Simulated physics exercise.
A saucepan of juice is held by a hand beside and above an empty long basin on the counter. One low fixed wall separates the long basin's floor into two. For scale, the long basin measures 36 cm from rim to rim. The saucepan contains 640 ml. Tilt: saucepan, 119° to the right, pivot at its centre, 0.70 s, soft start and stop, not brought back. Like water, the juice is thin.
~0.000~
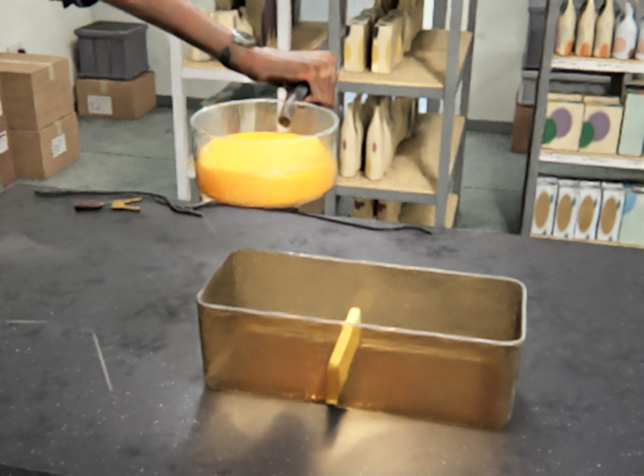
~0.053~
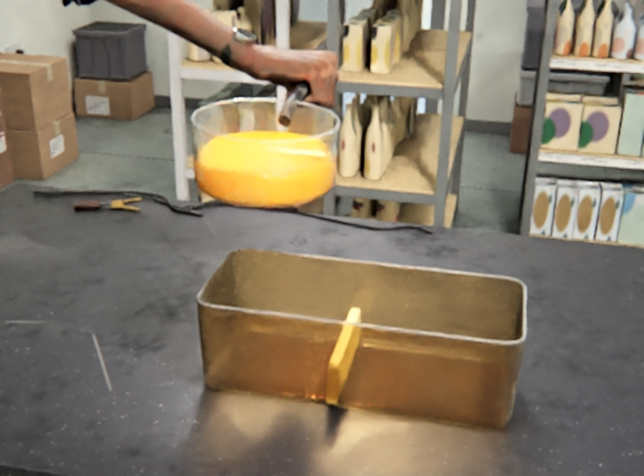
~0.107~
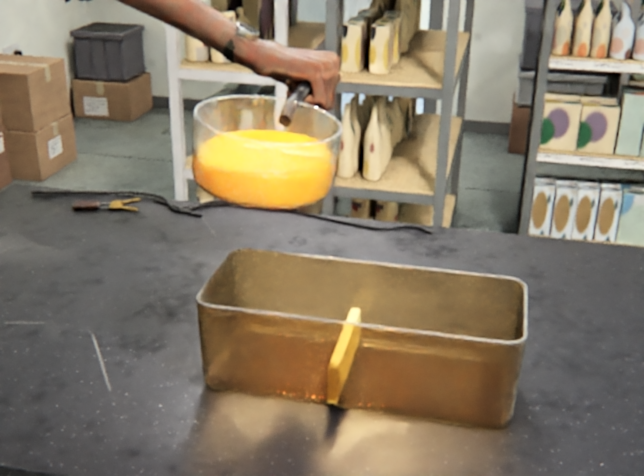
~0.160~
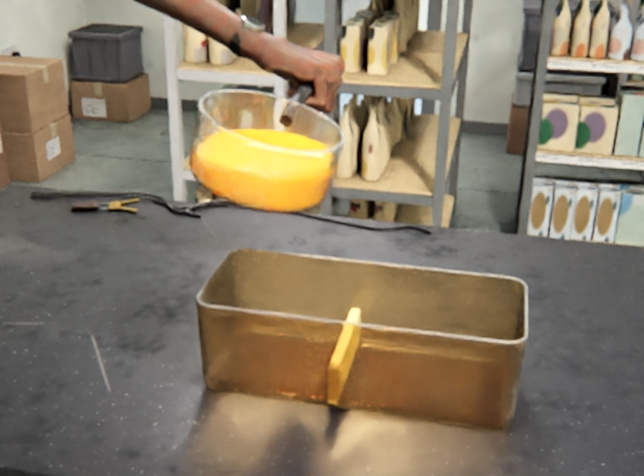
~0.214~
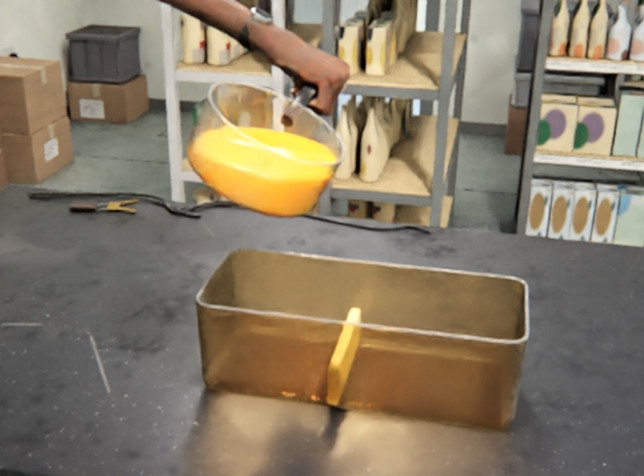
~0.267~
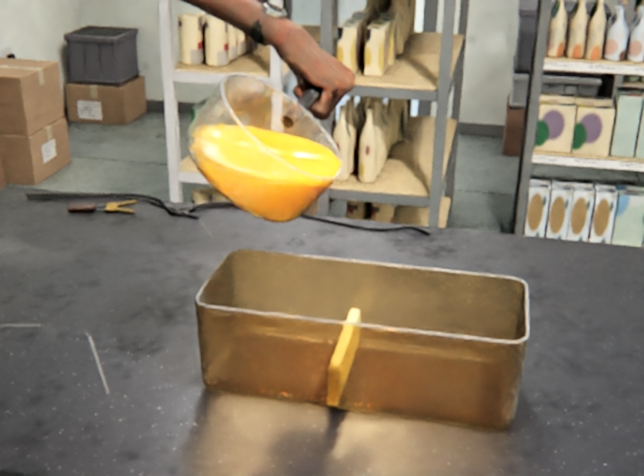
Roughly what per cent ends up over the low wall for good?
About 60 in every hundred.
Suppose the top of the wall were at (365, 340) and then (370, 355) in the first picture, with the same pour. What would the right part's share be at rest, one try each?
First try about 45 %, second try about 35 %.
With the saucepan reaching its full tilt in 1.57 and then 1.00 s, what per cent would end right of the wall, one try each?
Near 75 in a hundred on the first go and near 65 in a hundred on the second.
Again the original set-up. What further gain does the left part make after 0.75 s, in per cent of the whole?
I'd put it at some 7 percent.
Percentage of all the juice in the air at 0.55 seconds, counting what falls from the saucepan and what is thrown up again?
Close to 44 per cent, I'd say.
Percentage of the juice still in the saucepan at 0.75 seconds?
About 2 percent.
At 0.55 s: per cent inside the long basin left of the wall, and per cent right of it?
About 0 % left, 38 % right.
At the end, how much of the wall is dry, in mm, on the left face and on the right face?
Noted: Left near 36 mm, right near 34 mm.
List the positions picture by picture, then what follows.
It leans 0°; its right rim is at (336, 127); the juice meets the walls at (202, 145) and (334, 156); the long basin's rim runs from (215, 275) to (524, 312); the wall's top is at (345, 338), in the first frame.
It leans 2°; its right rim is at (337, 128); the juice meets the walls at (202, 144) and (334, 156), in the second frame.
It leans 7°; its right rim is at (339, 134); the juice meets the walls at (202, 142) and (334, 158), in the third frame.
It leans 15°; its right rim is at (341, 144); the juice meets the walls at (200, 140) and (334, 159), in the fourth frame.
It leans 25°; its right rim is at (342, 158); the juice meets the walls at (198, 135) and (337, 162), in the fifth frame.
It leans 38°; its right rim is at (339, 174); the juice meets the walls at (198, 127) and (340, 165), in the sixth frame.
By 0.55 s the tilt is 106° and 18 per cent is still to pour, 0 is left of the wall and 38 right of it.
By 0.75 s the tilt is 119° and 2 per cent is still to pour, 31 is left of the wall and 59 right of it.
By 0.97 s the tilt is 119° and 0 per cent is still to pour, 38 is left of the wall and 59 right of it.
By 1.20 s the tilt is 119° and 0 per cent is still to pour, 38 is left of the wall and 60 right of it.
At rest 38 per cent lies left of the wall, 60 right of it and 3 outside.
